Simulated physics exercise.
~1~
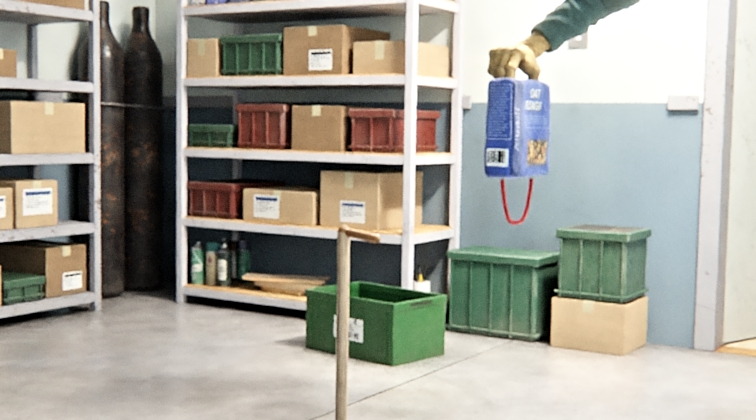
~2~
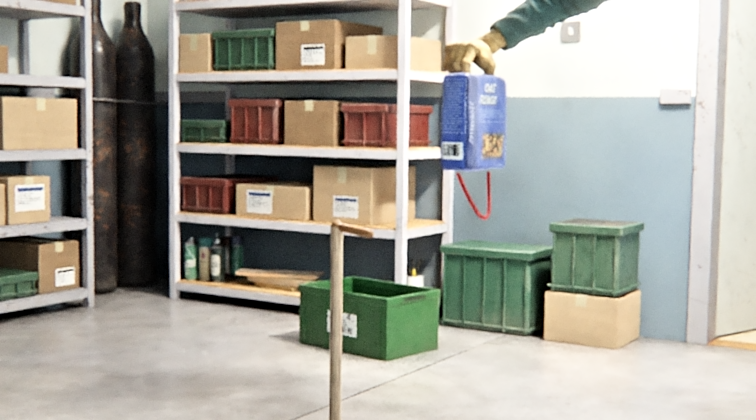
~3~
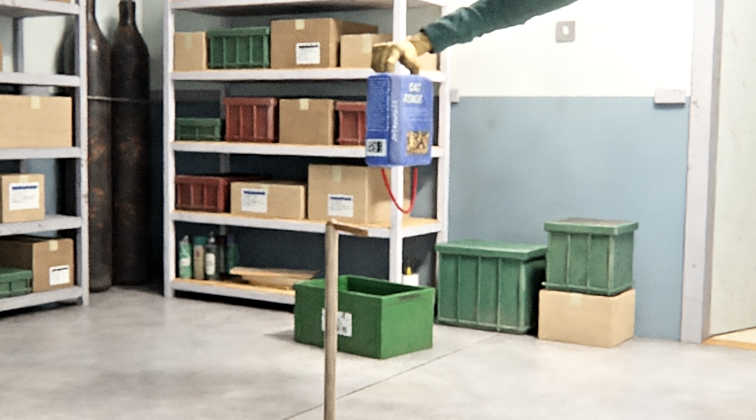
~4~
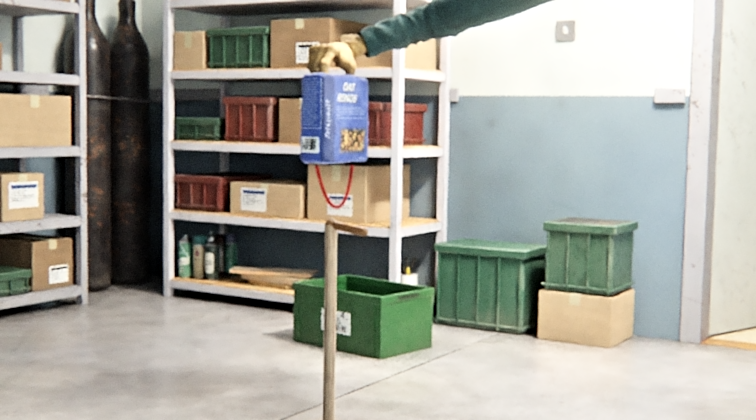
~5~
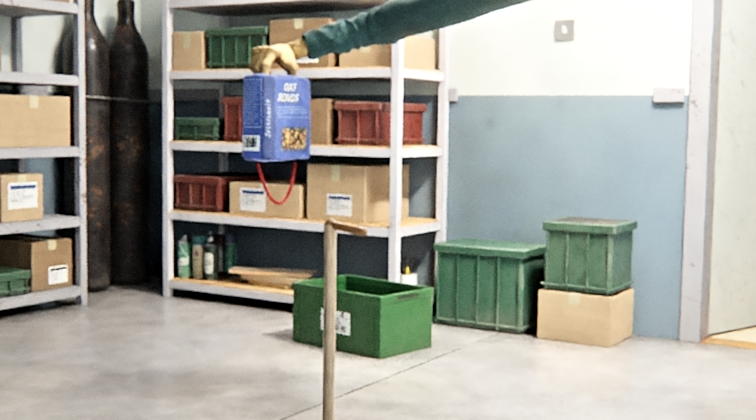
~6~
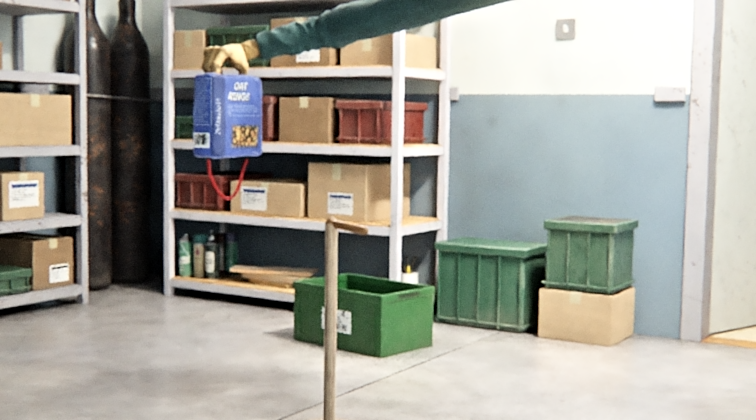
In a storeroom with shelves and green crates, a gloved hand carried a blue bag with a red loop hanging below it from right to left, passing over a hooked post without catching, and ended up holding it left of the post.
